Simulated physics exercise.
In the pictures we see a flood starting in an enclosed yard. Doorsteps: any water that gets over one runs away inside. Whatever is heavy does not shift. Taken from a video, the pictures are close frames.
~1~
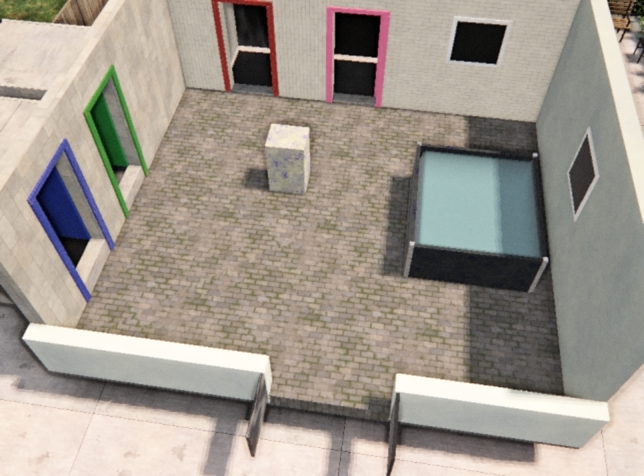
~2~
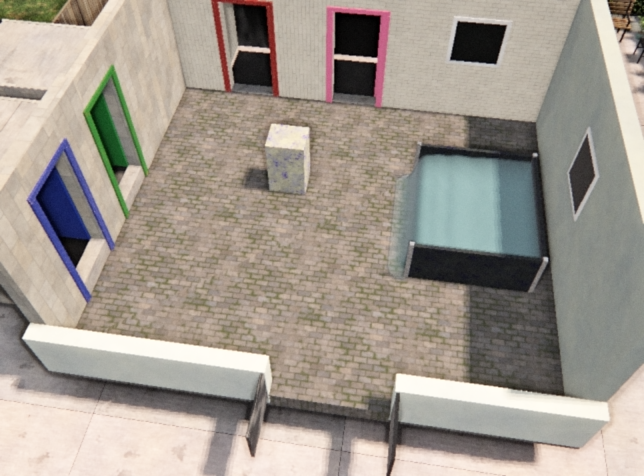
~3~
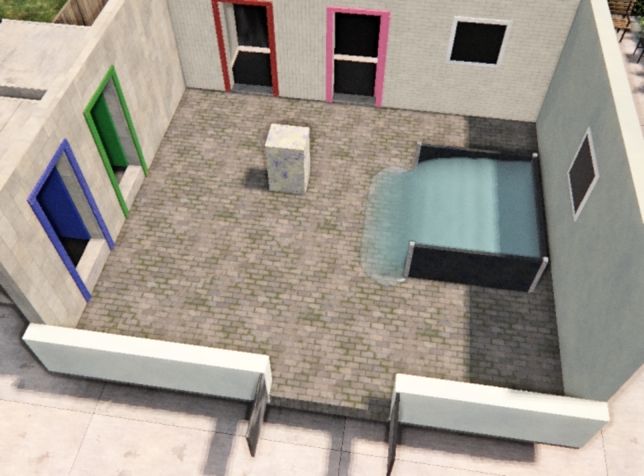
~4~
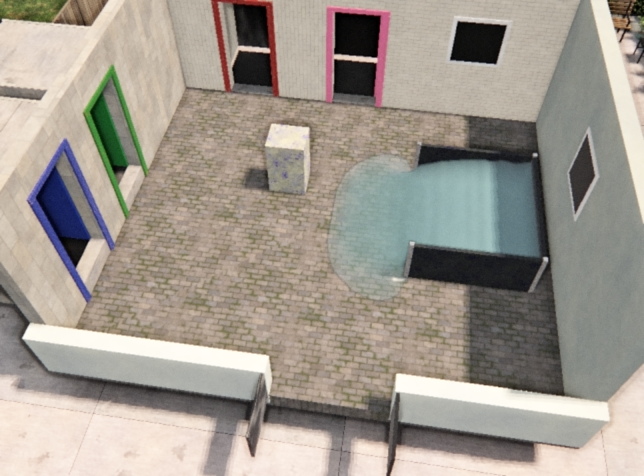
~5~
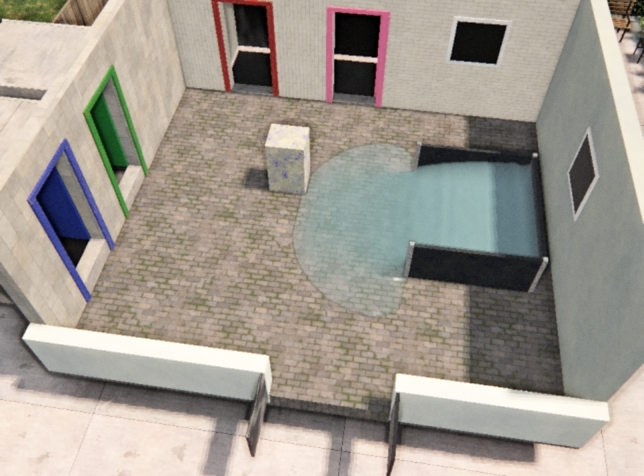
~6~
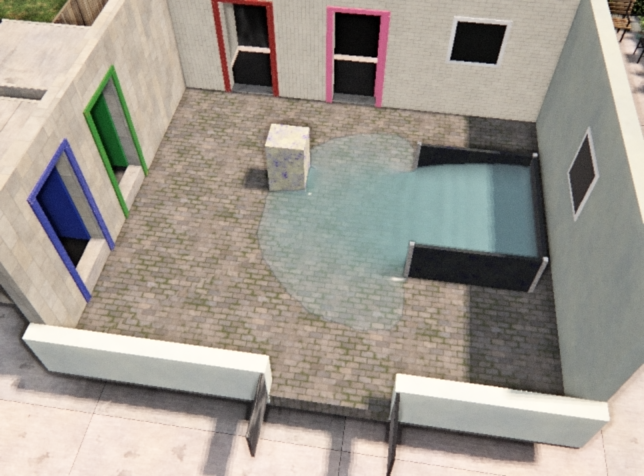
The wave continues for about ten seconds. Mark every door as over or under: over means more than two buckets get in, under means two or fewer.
Red door - over; blue door - under; green door - under; pink door - over.
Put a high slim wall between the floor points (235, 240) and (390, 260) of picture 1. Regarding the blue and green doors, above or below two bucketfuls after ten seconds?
After that, blue door misses the mark and green door tops the limit.
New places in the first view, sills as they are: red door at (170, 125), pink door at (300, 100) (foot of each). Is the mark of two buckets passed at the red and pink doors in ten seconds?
I reckon the red door breaks the limit, and the pink door breaks the limit.
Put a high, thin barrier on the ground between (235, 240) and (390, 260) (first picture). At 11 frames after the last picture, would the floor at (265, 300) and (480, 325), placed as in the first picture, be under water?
As listed: Wet, not flooded.
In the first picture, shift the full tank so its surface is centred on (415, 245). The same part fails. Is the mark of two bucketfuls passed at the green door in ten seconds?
The green door exceeds the threshold.
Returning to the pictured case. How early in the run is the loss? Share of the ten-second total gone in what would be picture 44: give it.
Around 60 per cent.
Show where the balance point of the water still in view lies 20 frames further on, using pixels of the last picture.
It's close to (263, 216).
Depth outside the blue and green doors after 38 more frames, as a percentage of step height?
Roughly 30 % and 30 %, respectively.
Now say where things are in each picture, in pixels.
The first picture shows the open tank at (476, 201) is whole and still.
In the second picture, the front is at (402, 277), out from the gap at (413, 215).
In the third picture, water pours out at (413, 216) and has run to (383, 281).
In the fourth picture, the front is at (356, 287), out from the gap at (413, 216).
In the fifth picture, the front is at (327, 164), out from the gap at (413, 217).
In the sixth picture, water pours out at (413, 217) and has run to (263, 236).
A moment on, water covers 45 % of the floor; the red door not reached, the blue door not reached, the green door wet at the sill, nothing in, the pink door not reached.
Next, water covers 65 % of the floor; the red door under two buckets in, the blue door wet at the sill, nothing in, the green door under two buckets in, the pink door under two buckets in.
Then, water covers 65 % of the floor; the red door over two buckets in, the blue door wet at the sill, nothing in, the green door under two buckets in, the pink door under two buckets in.
Later, water covers 80 % of the floor; the red door far over two buckets in, the blue door wet at the sill, nothing in, the green door under two buckets in, the pink door over two buckets in.
In the end, water covers 100 % of the floor; the red door far over two buckets in, the blue door wet at the sill, nothing in, the green door under two buckets in, the pink door far over two buckets in.
